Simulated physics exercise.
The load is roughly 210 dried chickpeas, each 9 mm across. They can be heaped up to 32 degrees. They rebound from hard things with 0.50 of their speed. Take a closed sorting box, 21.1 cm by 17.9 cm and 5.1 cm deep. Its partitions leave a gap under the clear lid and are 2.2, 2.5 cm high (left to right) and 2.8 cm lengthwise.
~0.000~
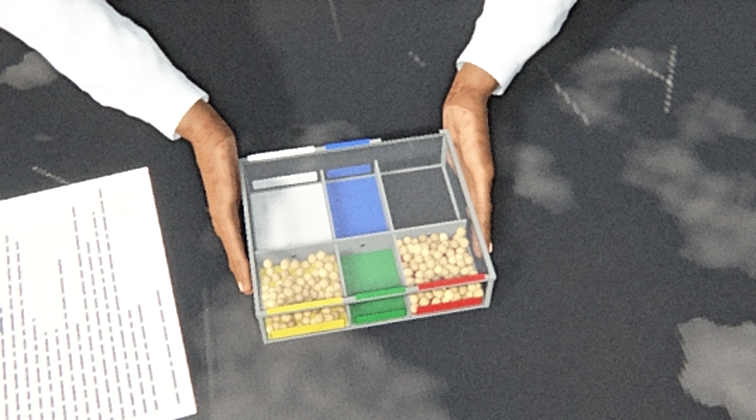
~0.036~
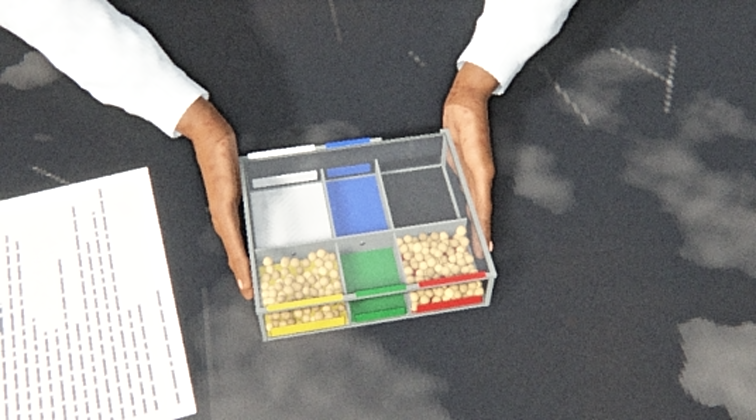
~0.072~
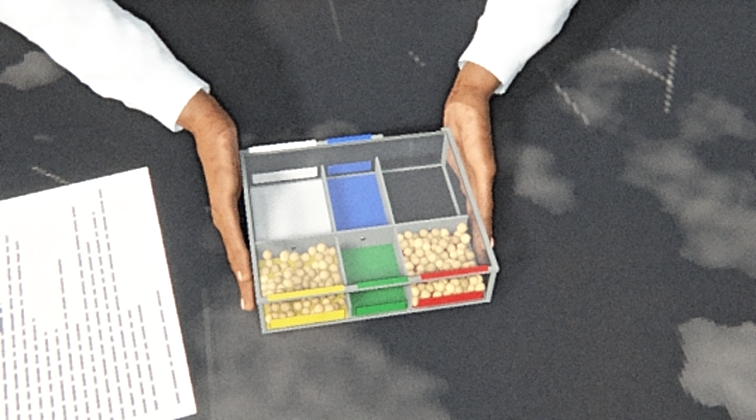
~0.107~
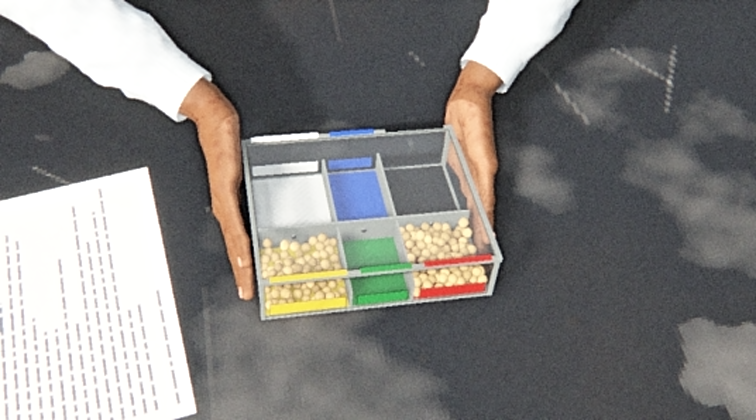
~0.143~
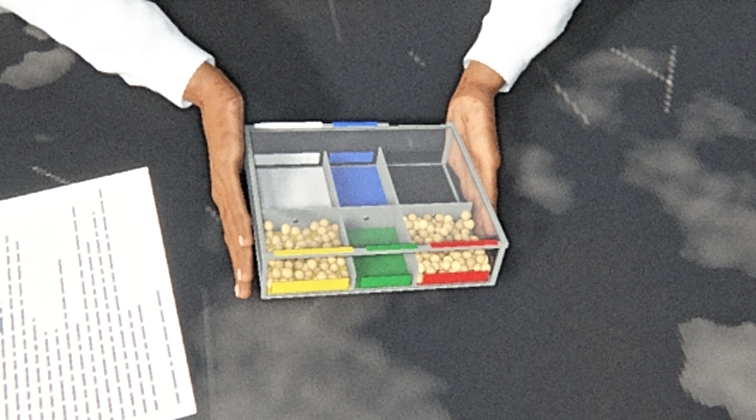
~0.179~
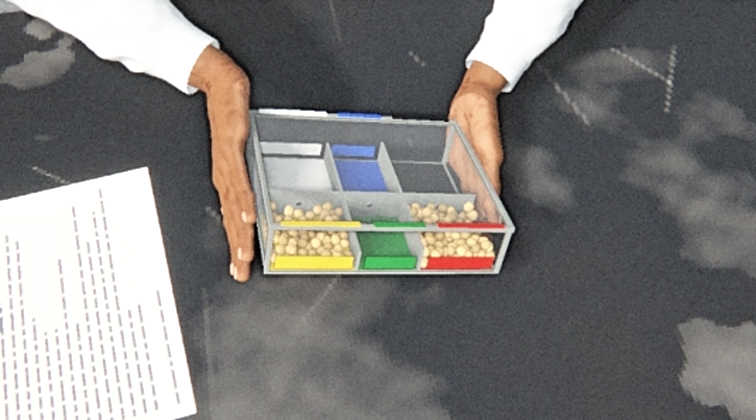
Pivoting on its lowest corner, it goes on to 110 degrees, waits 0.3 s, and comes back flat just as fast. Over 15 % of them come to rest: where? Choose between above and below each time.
Red compartment: Above, blue compartment: Below, green compartment: Below, yellow compartment: Below, white compartment: Below, black compartment: Above.
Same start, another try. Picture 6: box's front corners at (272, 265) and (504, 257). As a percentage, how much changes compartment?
That would be some 55 in a hundred.
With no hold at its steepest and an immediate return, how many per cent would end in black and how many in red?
Black keeps 70% and red keeps 25%.
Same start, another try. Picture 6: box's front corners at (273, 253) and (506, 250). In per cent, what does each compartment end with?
Red 40; blue 0; green 0; yellow 0; white 0; black 60.
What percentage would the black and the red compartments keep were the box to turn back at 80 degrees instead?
Then: Black 30; red 50.
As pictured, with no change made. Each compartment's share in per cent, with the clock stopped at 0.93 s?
It splits as red 35, blue 10, green 0, yellow 0, white 0 and black 55 percent.
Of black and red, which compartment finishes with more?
More settles in the black compartment.
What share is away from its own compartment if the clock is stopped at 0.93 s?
65 percent.
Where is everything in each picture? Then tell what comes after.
Box tilt 0 degrees, front corners at (261, 313) and (490, 275); red 60 %, yellow 40 %, in the first frame.
Box tilt 1 degrees, front corners at (261, 309) and (491, 273), in the second frame.
Box tilt 4 degrees, front corners at (261, 299) and (493, 267), lowest corner right back, in the third frame.
Box tilt 8 degrees, front corners at (263, 281) and (497, 257), lowest corner right back, in the fourth frame.
Box tilt 14 degrees, front corners at (267, 255) and (502, 243), lowest corner right back, in the fifth frame.
Box tilt 20 degrees, front corners at (273, 225) and (509, 228), lowest corner right back; red 60 %, yellow 40 %. The box's pace is about 165 degrees a second, in the sixth frame.
Then, at 0.93 s, tilt 110 degrees; red 35 %, blue 10 %, black 55 %.
Then, at 1.44 s, tilt 60 degrees; red 25 %, blue 5 %, black 65 %.
Then, at 2.01 s, tilt 0 degrees; red 25 %, blue 5 %, black 70 %.
In the end, at 2.5 s, red 25 %, blue 5 %, green 0 %, yellow 0 %, white 0 %, black 70 %.
